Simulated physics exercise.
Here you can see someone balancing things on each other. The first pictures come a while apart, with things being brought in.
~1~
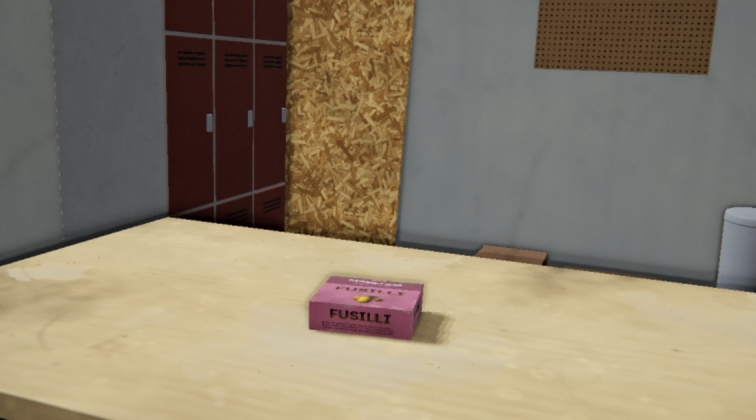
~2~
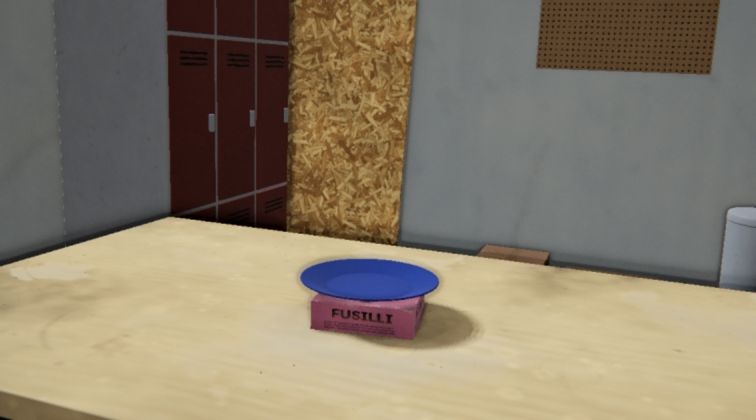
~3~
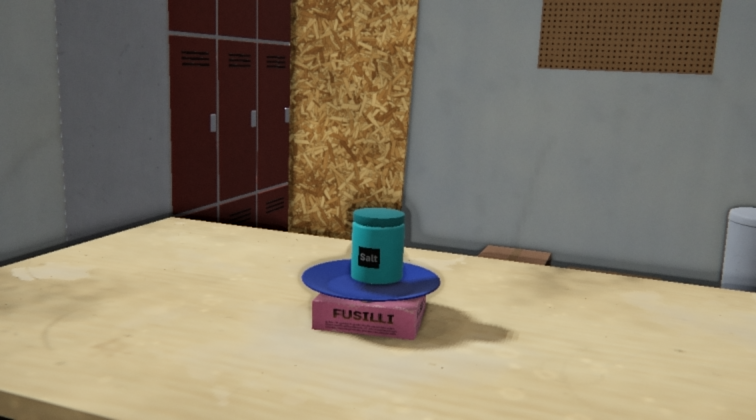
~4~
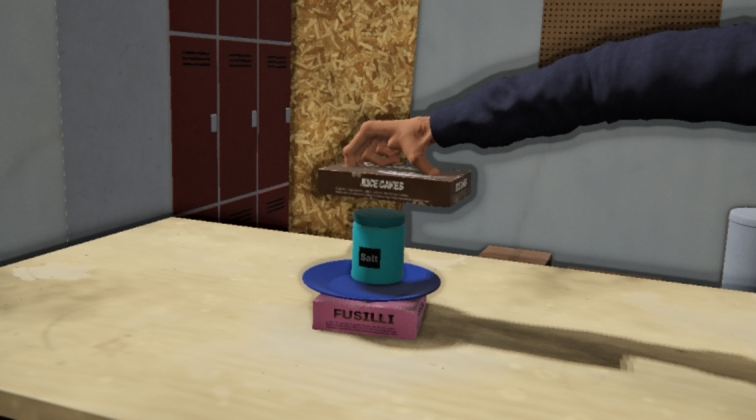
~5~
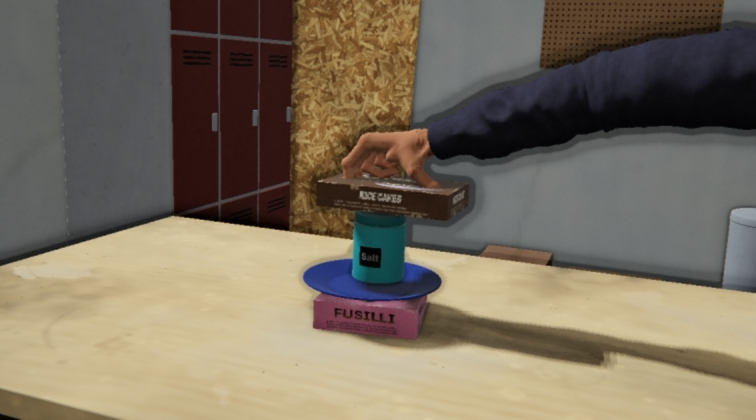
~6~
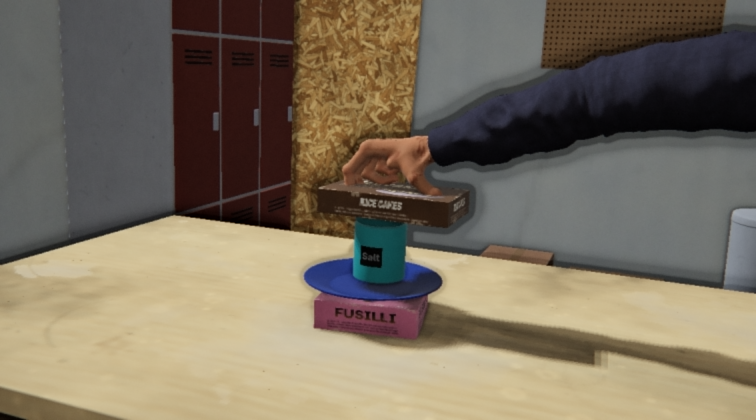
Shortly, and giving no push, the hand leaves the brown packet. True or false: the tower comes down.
False.
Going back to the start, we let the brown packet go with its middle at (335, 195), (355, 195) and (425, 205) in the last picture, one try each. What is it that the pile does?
So the first time it tips over, the second time it tips over, and the third time it tips over.
Then, 0.20 s later than the last frame, all is still.
Then, 0.70 s later than the last frame, brown packet resting near (395, 202).
When it is over, all 4 as before. End places, in pixels of the last picture, brown packet near (395, 202). The pile keeps its balance.
